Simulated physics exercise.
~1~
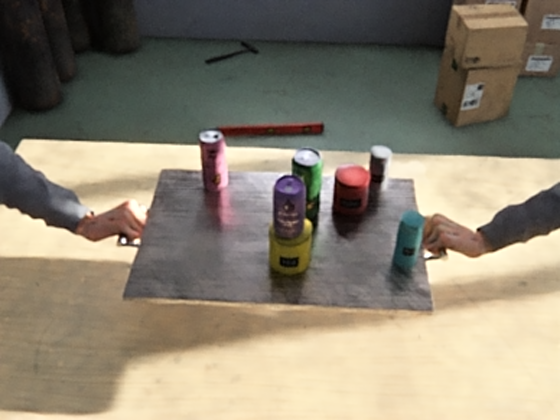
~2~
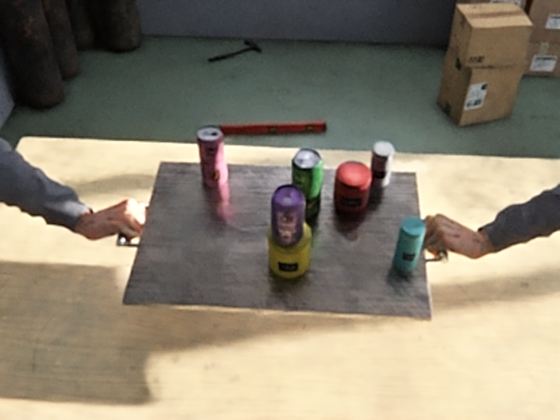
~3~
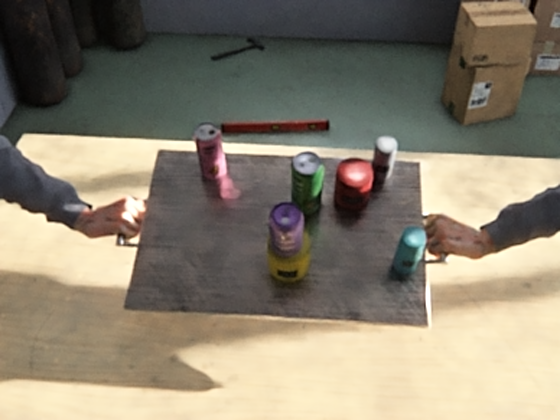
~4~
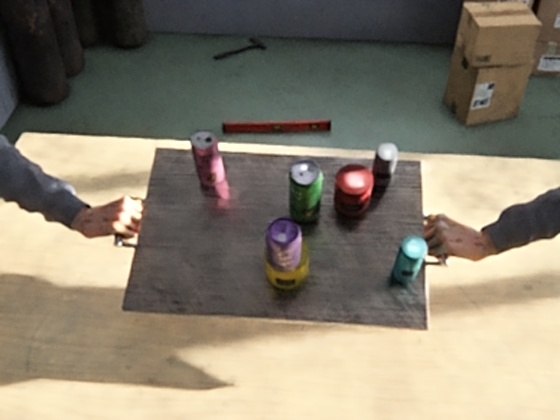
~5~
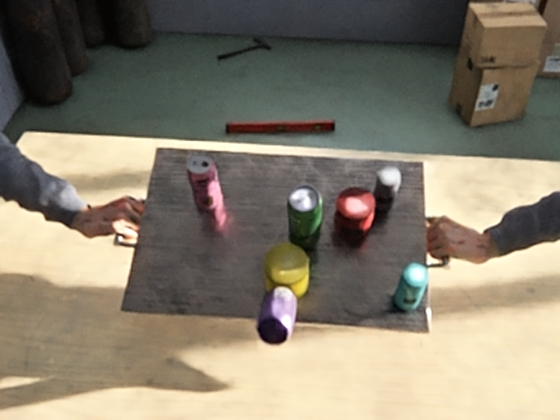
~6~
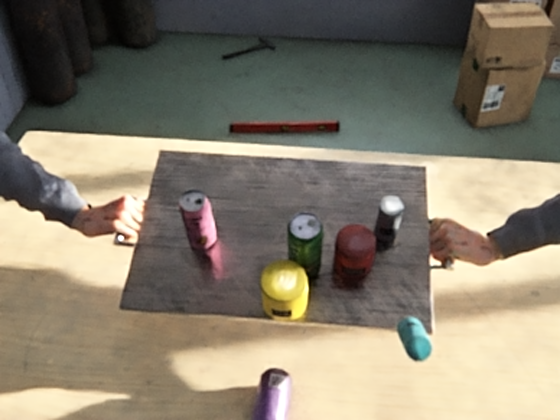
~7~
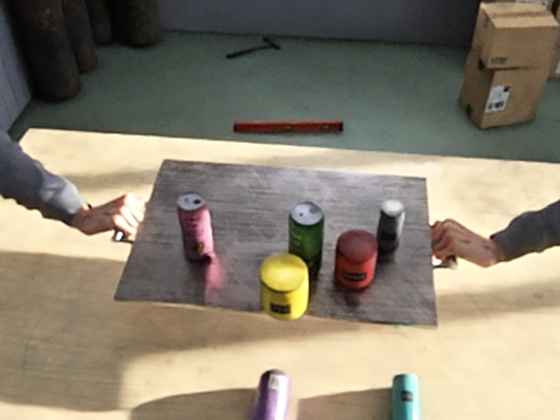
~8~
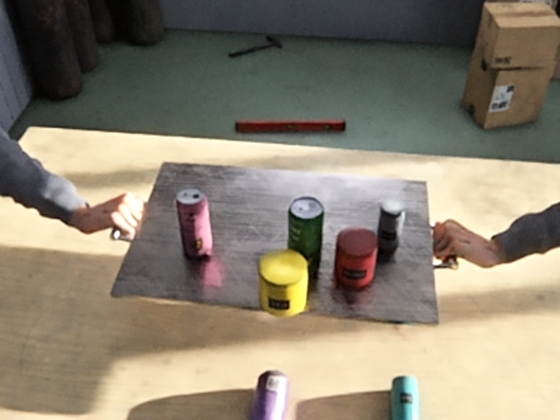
The clip shows two hands tilting a rimless tray of cans and jars towards the near side; the purple can topples off the front edge, the turquoise shaker follows, and the tray tips back, leaving the remaining items standing on it, shifted nearer the front.
